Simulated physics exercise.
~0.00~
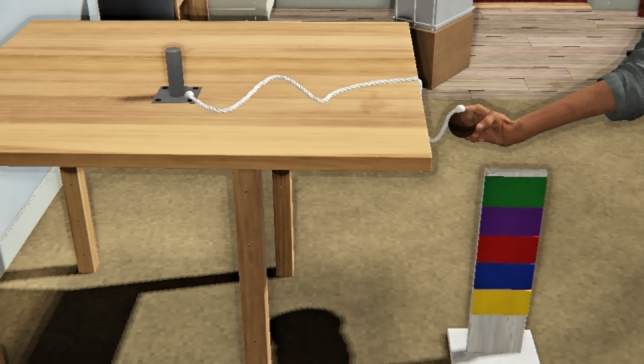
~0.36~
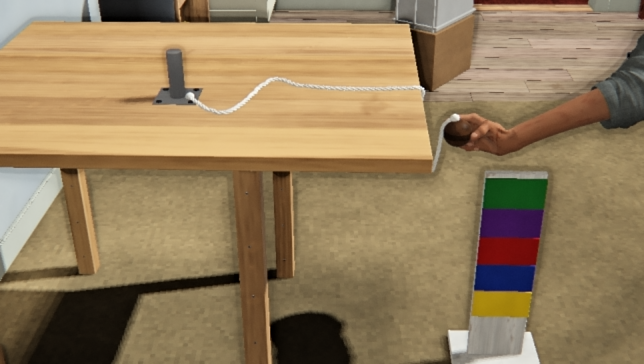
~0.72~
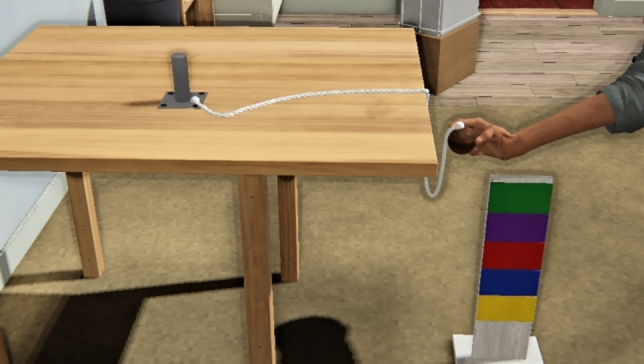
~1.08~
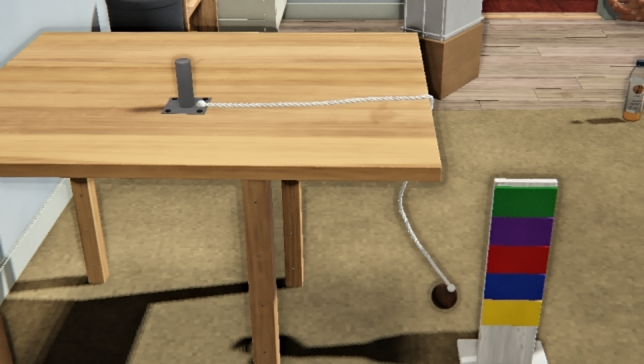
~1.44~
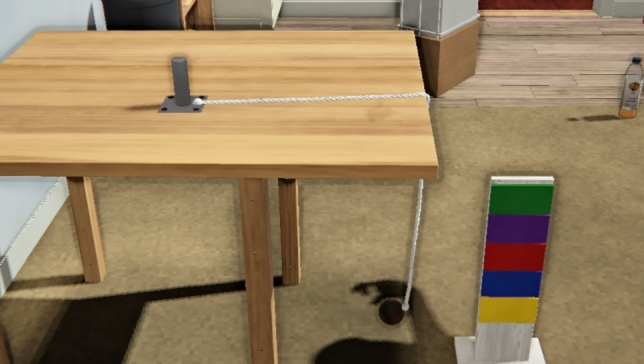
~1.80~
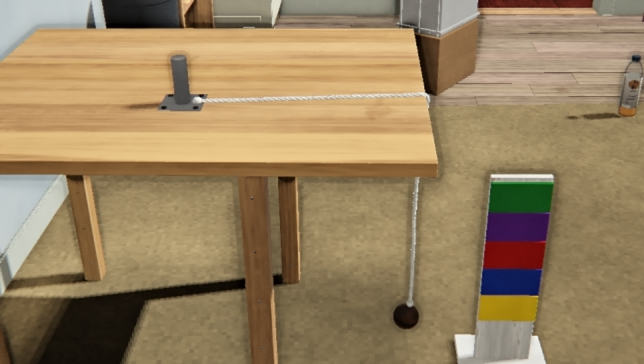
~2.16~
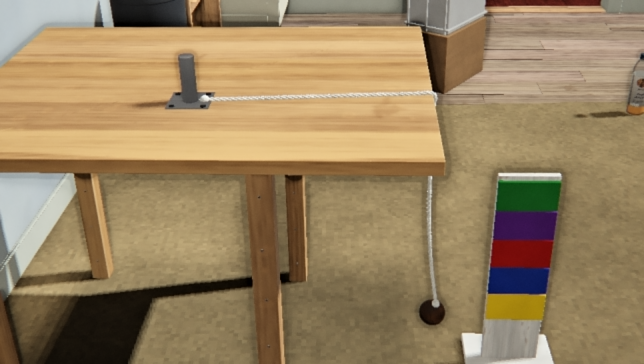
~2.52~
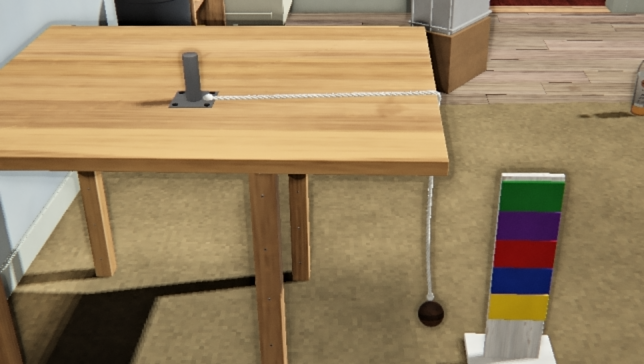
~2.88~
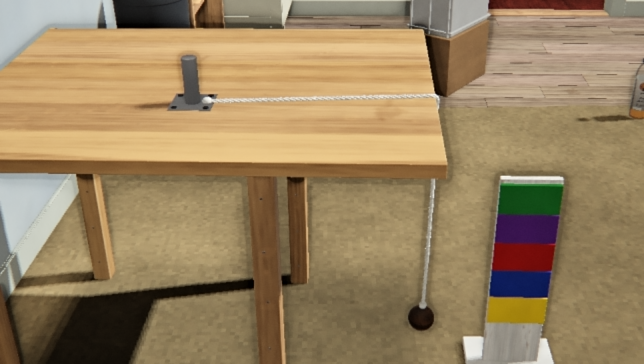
A brown ball, tied by a white cord to a grey post on a wooden table, is held by a hand just past the table's right edge, in a carpeted room seen from slightly above by a gently swaying camera. Below it to the right stands an upright board banded green, purple, red, blue and yellow from top to bottom. The hand lets go and draws back, and the ball drops as the cord pulls straight across the tabletop. The ball swings left beneath the edge, then back right, its sway shrinking. It ends hanging almost straight down, level with the yellow band.
